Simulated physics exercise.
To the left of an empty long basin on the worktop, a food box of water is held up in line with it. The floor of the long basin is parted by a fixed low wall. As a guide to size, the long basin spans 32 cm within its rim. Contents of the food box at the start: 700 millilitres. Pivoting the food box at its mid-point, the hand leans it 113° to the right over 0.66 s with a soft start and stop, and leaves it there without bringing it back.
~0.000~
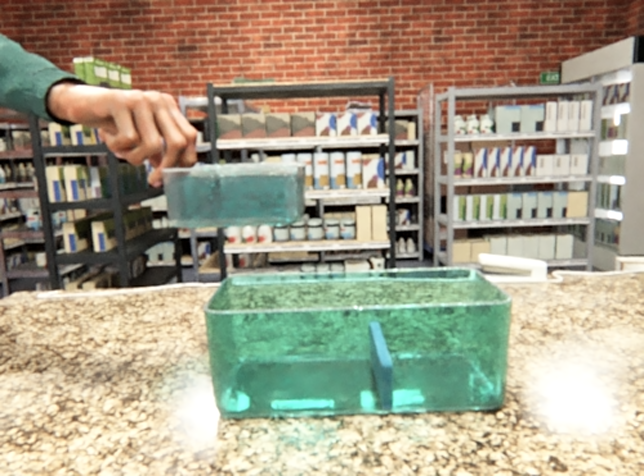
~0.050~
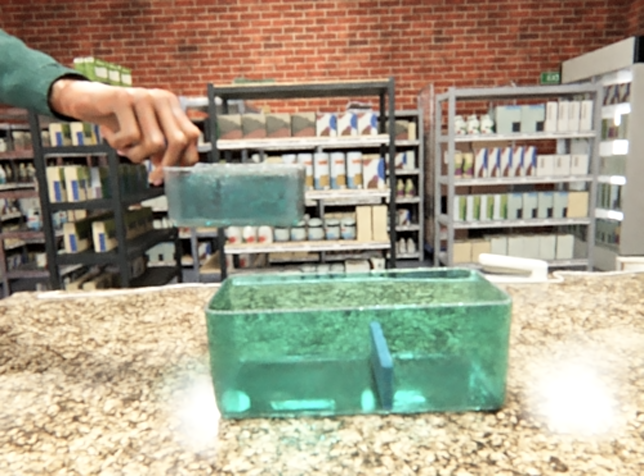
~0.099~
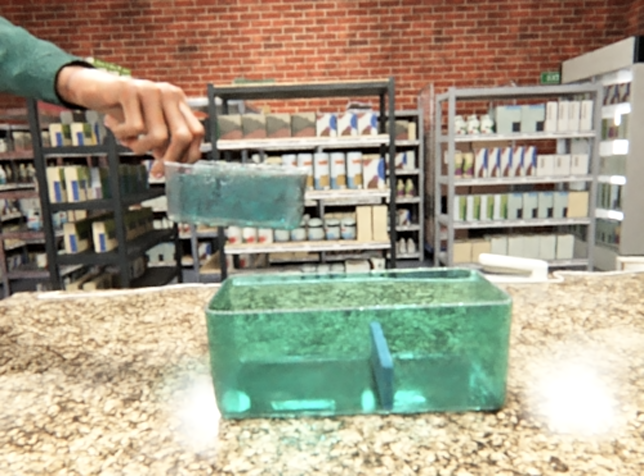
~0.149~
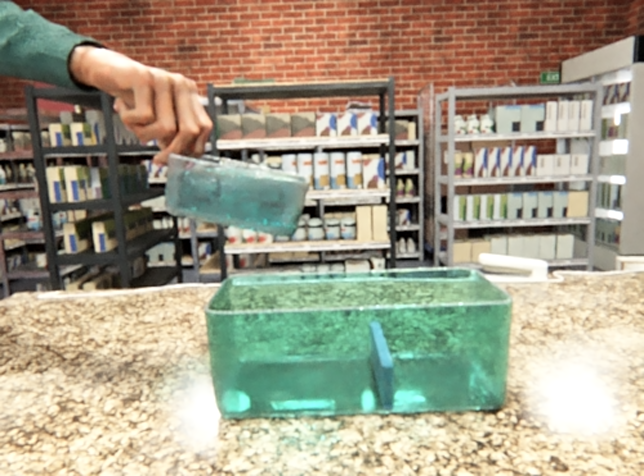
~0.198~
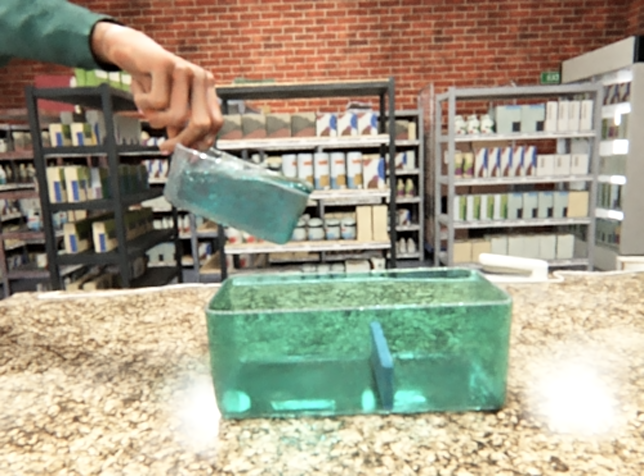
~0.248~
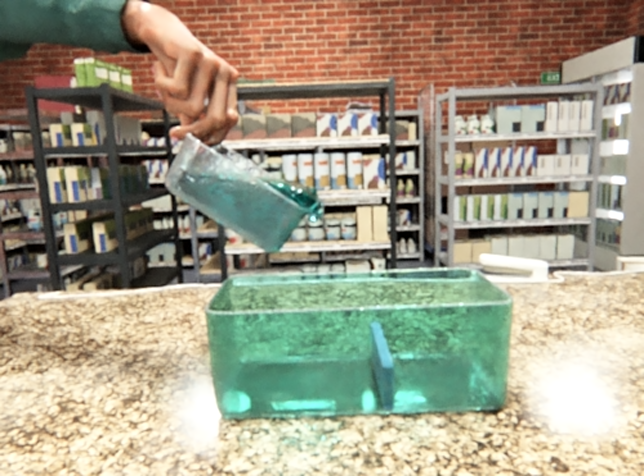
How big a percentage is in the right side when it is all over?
Roughly 9 per cent is in the right side.
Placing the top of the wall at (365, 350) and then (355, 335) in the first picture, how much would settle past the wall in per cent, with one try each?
Roughly 35 per cent, then 40 per cent.
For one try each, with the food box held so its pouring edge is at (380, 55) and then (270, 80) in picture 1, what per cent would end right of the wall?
In order, 70 and 5 per cent.
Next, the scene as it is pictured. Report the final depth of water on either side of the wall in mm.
Left part: About 24 mm; right part: About 4 mm.
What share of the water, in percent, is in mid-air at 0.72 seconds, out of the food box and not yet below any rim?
Close to 12 in every hundred parts.
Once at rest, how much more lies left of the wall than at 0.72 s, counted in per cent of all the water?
Close to 6% of the whole.
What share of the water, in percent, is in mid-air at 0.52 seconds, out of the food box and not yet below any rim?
Roughly 24 percent.
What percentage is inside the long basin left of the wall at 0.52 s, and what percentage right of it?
Around 60 on the left and around 7 on the right.
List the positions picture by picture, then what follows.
Tilt 0°; pouring edge (304, 166); surface from (179, 177) to (302, 173); the long basin's rim runs from (216, 294) to (492, 284); the wall's top is at (380, 342), in the first picture.
Tilt 2°; pouring edge (305, 168); surface from (180, 176) to (303, 175), in the second picture.
Tilt 6°; pouring edge (307, 173); surface from (181, 175) to (304, 176), in the third picture.
Tilt 14°; pouring edge (308, 182); surface from (182, 173) to (307, 178), in the fourth picture.
Tilt 23°; pouring edge (309, 193); surface from (183, 172) to (308, 188); 4 per cent is over the edge, in the fifth picture.
Tilt 35°; pouring edge (308, 207); surface from (182, 172) to (298, 192); 11 per cent is over the edge, in the sixth picture.
After 0.52 s the tilt is 101° and 7 per cent is still to pour, 61 is left of the wall and 7 right of it.
After 0.72 s the tilt is 113° and 1 per cent is still to pour, 77 is left of the wall and 7 right of it.
After 0.93 s the tilt is 113° and 0 per cent is still to pour, 82 is left of the wall and 9 right of it.
After 1.16 s the tilt is 113° and 0 per cent is still to pour, 82 is left of the wall and 9 right of it.
In the end 82 per cent lies left of the wall, 9 right of it and 8 outside.
